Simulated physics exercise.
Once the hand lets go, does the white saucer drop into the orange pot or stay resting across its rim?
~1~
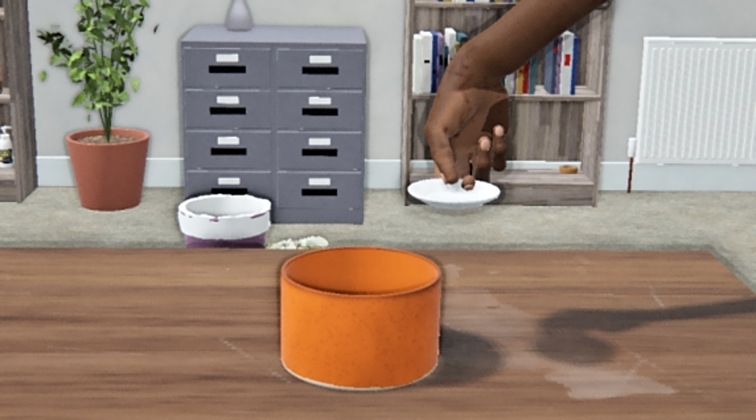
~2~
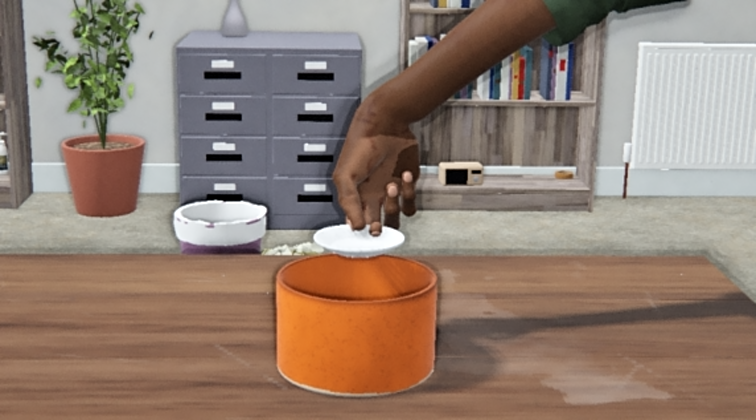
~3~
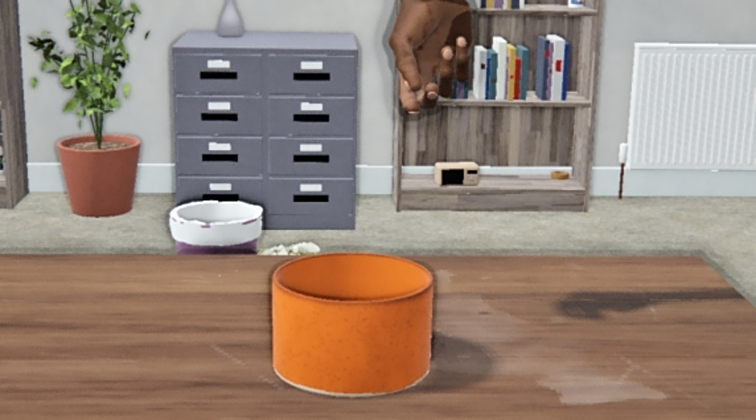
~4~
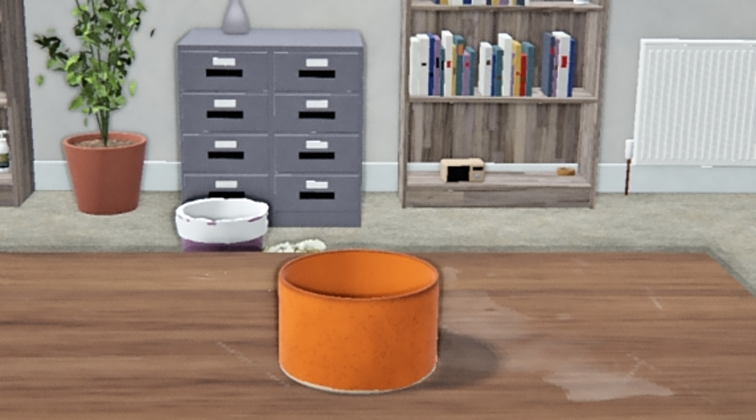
It drops into the pot. The saucer slips past the rim and is no longer visible, and the top of the pot is left open.
A hand carried a small white saucer leftward and down over an open orange pot on a wooden table, then let go and drew back. The saucer dropped inside out of sight, leaving the pot uncovered.
